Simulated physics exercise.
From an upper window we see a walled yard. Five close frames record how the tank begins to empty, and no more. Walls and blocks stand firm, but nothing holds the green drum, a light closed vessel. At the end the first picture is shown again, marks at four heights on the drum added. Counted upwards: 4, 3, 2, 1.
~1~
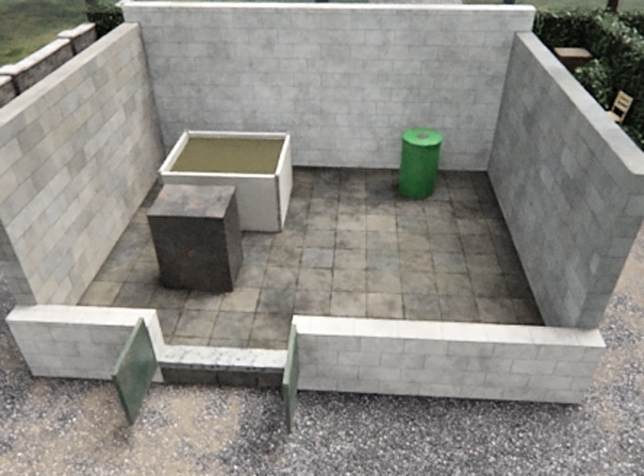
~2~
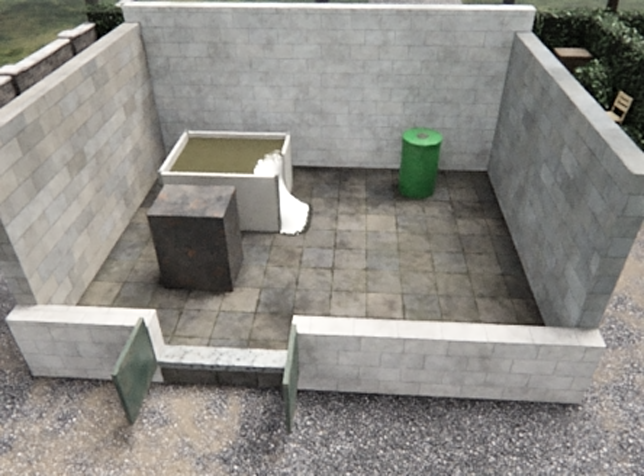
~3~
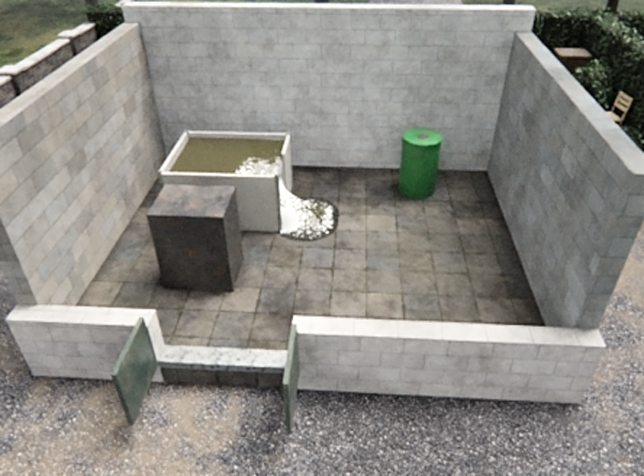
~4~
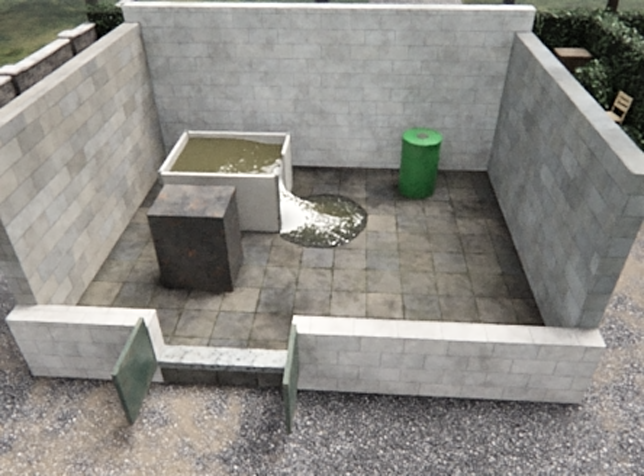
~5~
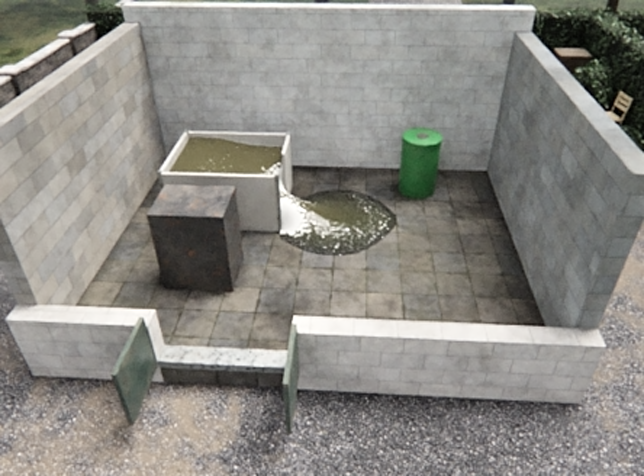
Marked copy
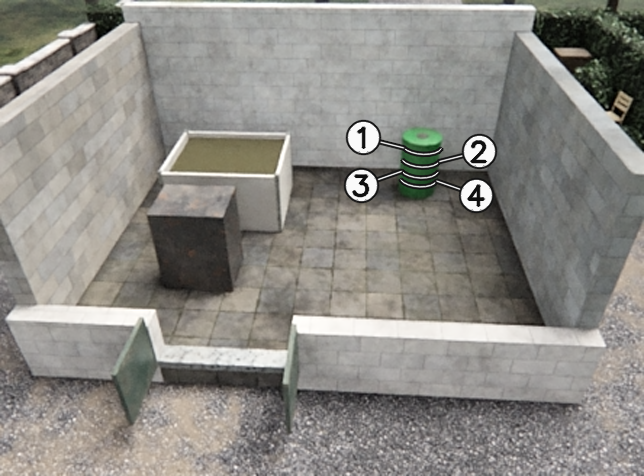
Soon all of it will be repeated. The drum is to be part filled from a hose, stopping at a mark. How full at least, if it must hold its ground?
Level 4.
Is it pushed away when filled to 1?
No, that is safe.
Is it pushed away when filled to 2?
No.
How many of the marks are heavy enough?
All of the four.
On the marked copy, 1 at (423, 154); 2 at (422, 167); 3 at (420, 178); 4 at (419, 186); from the bottom up 4, 3, 2, 1.
With 1, it does not move.
With 2, it does not move.
With 3, it does not move.
With 4, it does not move.
